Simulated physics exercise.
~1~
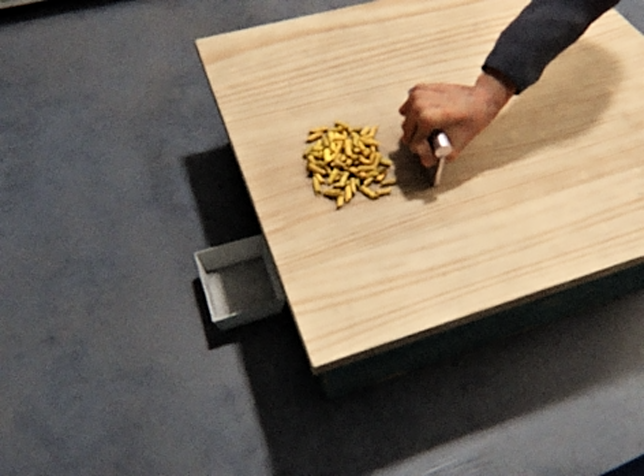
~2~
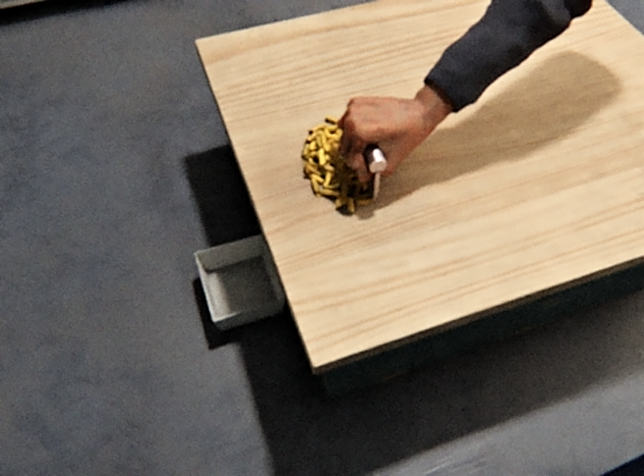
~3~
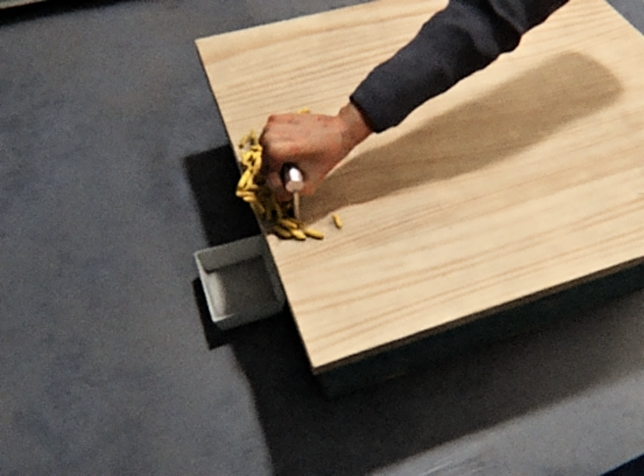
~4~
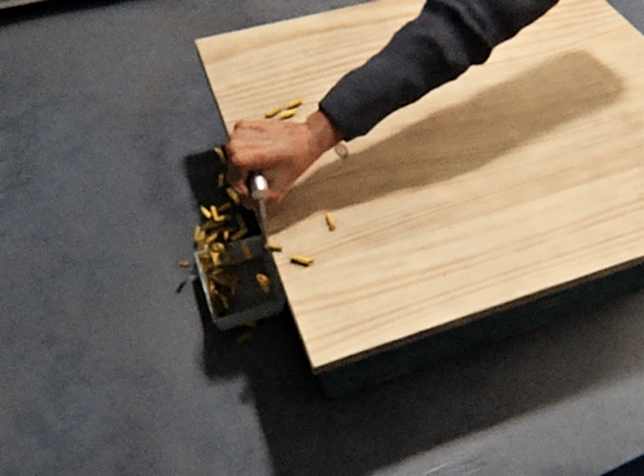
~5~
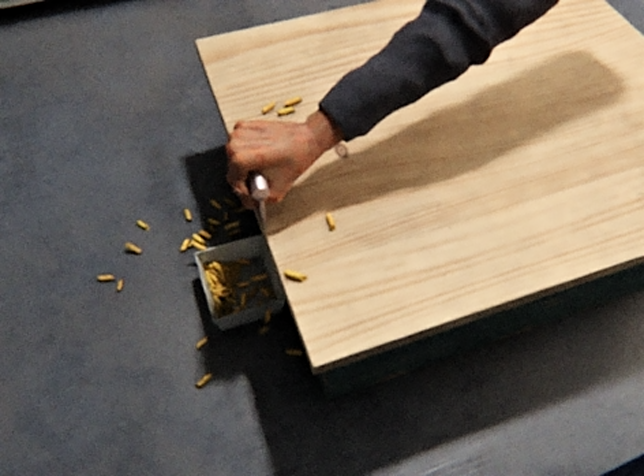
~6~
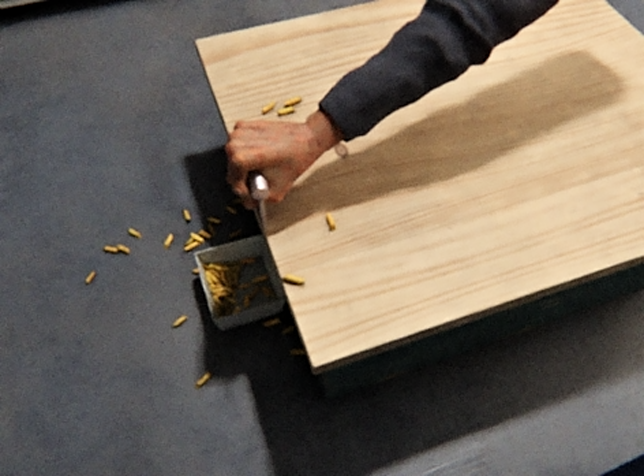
A hand with a scraper pushing yellow pasta pieces left off a wooden board, some landing in a tin, others scattering around it.
